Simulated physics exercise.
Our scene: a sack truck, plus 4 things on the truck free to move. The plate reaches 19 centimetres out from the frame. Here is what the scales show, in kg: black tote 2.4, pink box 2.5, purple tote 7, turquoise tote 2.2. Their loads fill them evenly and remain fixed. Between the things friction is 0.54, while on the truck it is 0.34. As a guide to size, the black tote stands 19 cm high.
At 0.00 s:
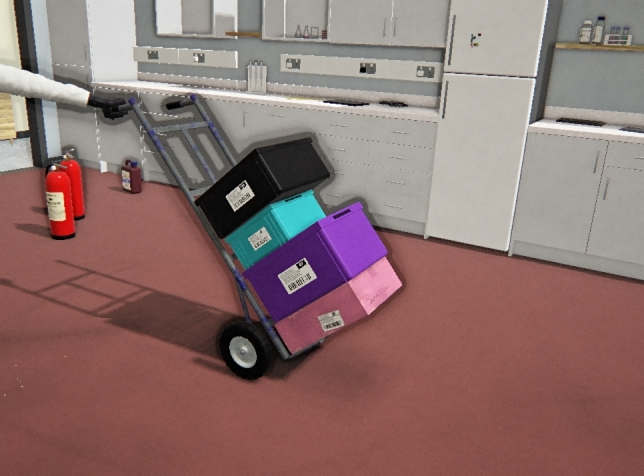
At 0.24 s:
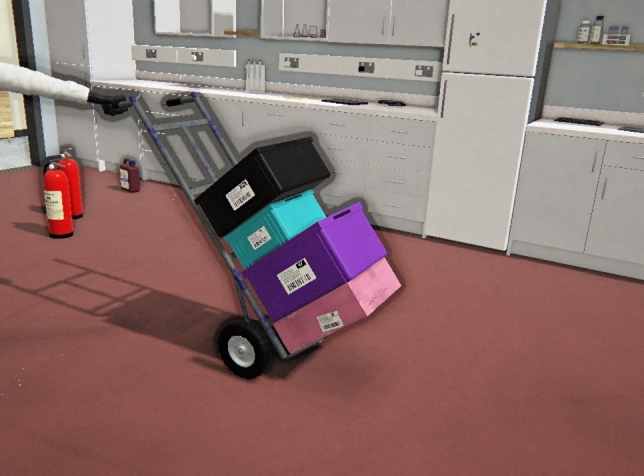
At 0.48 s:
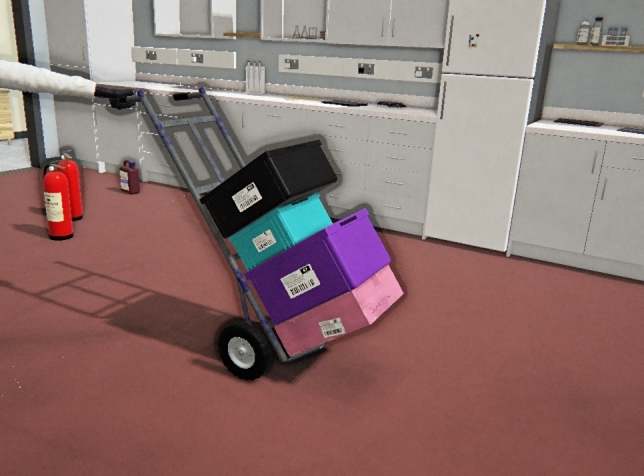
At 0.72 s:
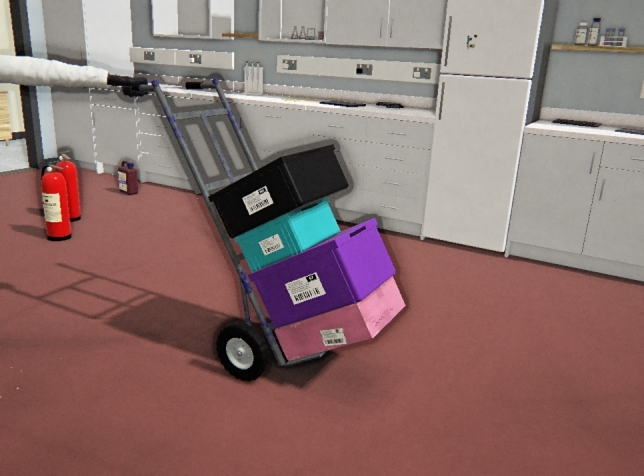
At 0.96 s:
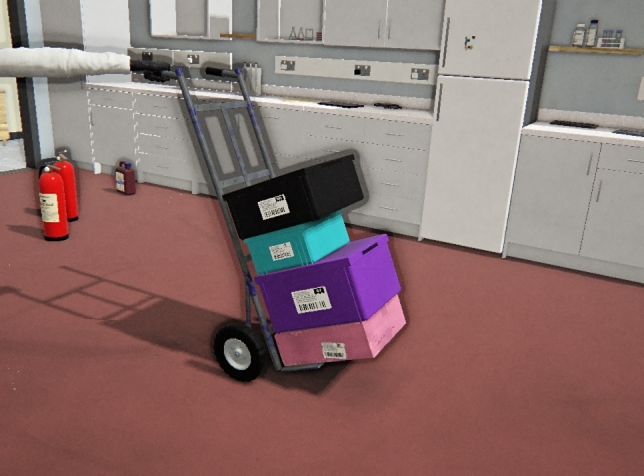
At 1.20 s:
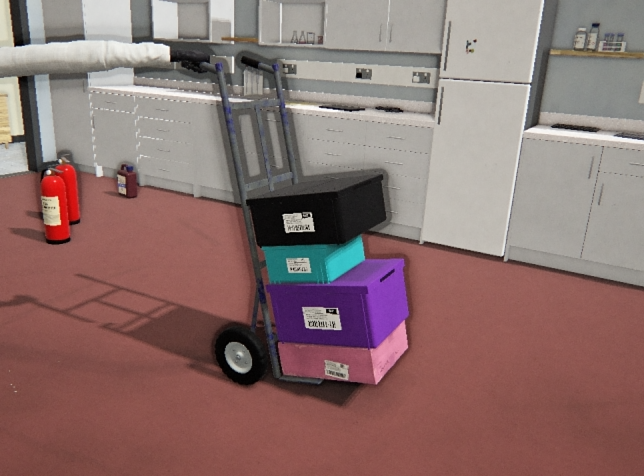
A blue-grey sack truck stacked with a black tote, a turquoise tote, a purple tote and a pink box, top to bottom, leans back toward the left in a kitchen seen from slightly above. Red extinguishers stand at left, with pale cabinets and a white fridge behind. A white-sleeved arm swings the handles up and rightward, bringing the loaded truck steadily closer to upright while the camera stays still.
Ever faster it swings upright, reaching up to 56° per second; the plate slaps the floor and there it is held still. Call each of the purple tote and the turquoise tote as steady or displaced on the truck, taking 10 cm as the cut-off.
Purple tote: Steady. Turquoise tote: Steady.
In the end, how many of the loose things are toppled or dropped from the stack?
In all, 0.
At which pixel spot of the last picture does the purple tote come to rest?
Near (353, 323).
By 1.30 s, leaning back 9°.
By 1.50 s, truck upright; black tote 2 cm from its spot.
By 1.60 s, truck upright; turquoise tote rocked 4° off its seat near (344, 273); purple tote 2 cm from its spot near (353, 323); black tote rocked 4° off its seat.
When it is over (2.1 s), all 4 within 10 cm of the start. In the last view, purple tote near (353, 323), turquoise tote near (345, 273).
